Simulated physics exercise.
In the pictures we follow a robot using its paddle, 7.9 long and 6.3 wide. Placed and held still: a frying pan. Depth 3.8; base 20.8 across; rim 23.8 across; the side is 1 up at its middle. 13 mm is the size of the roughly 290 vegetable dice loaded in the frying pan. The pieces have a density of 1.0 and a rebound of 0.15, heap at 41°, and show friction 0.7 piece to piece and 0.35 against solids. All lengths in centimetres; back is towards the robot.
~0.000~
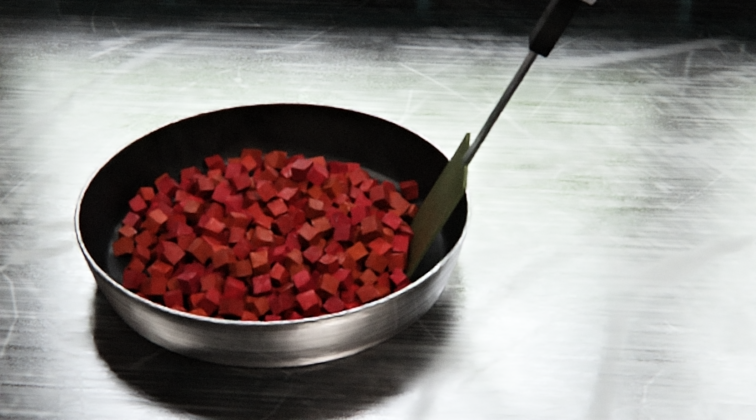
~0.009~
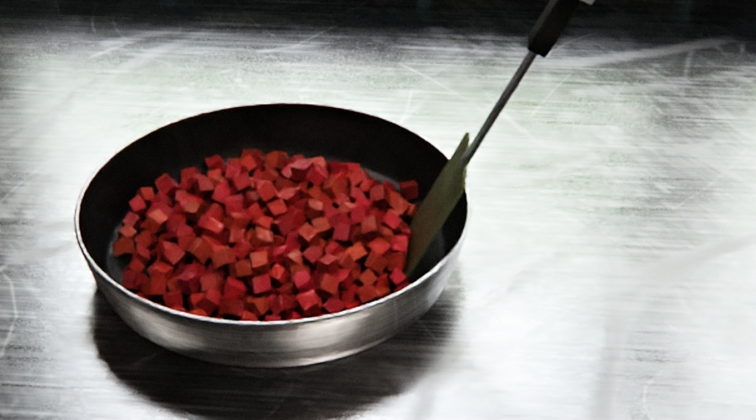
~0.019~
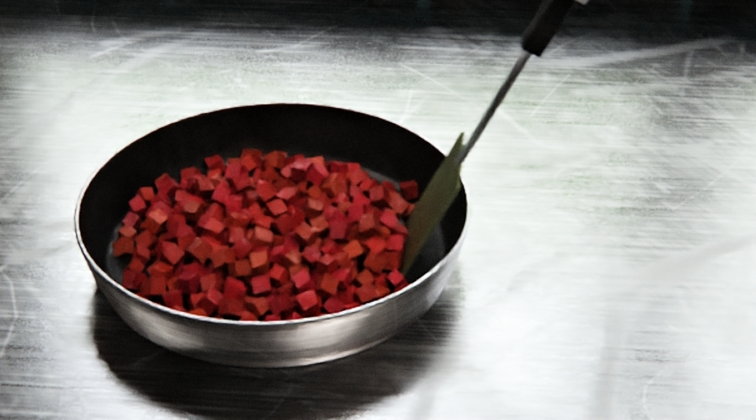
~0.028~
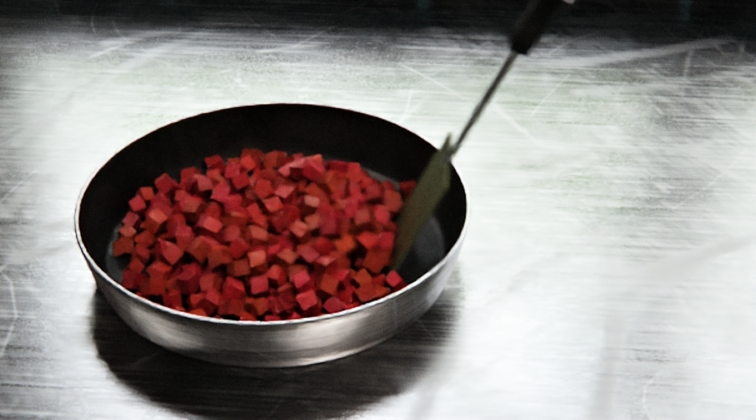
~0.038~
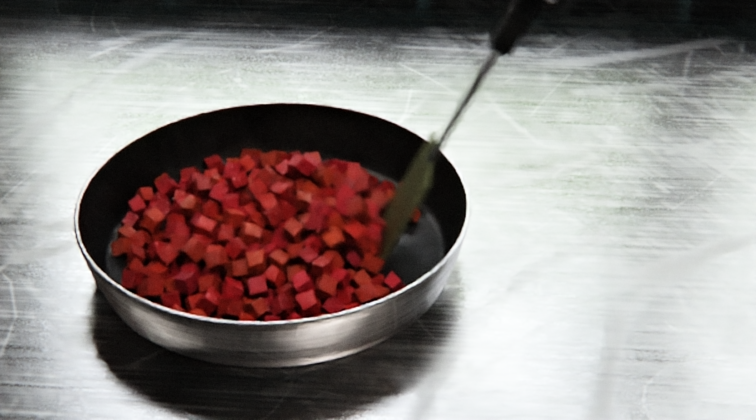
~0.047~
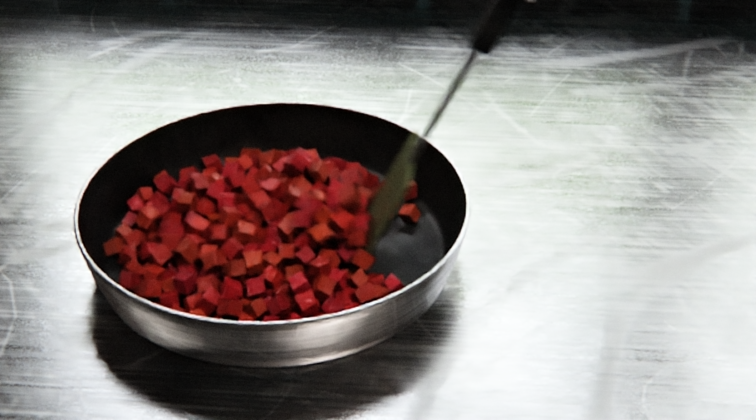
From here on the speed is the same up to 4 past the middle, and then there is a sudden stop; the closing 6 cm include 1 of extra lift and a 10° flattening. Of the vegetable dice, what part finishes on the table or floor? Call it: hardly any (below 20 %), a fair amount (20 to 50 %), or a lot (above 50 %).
Hardly any.
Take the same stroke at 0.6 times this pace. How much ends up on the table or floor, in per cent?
I'd put it around 0 per cent.
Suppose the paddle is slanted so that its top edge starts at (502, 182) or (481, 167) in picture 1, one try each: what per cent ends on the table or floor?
First try roughly 0 percent, second try roughly 5 percent.
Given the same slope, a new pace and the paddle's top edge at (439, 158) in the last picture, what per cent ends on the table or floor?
Expect about 0 per cent there.
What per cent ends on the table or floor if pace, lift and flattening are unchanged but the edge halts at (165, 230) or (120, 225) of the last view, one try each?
About 15 and 30 per cent.
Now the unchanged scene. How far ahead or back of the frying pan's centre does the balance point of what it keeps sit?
Forward offset: Roughly 4.0 cm.
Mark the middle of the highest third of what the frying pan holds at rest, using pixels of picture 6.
I'd say around pixel (144, 212).
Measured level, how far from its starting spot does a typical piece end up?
Near 3 cm, measured level.
By 0.07 s, sloping 64°, highest piece 7 above the table; 286 in the frying pan.
By 0.09 s, sloping 60°, highest piece 8 above the table; 286 in the frying pan.
By 0.30 s, sloping 54°, highest piece 6 above the table; 276 in the frying pan, 9 on the table or floor, 1 on the blade or in flight.
By 1.35 s, sloping 54°, highest piece 5 above the table; 275 in the frying pan, 11 on the table or floor.
Final count, 275 in the frying pan, 11 on the table or floor. That is 4 % on the table or floor.
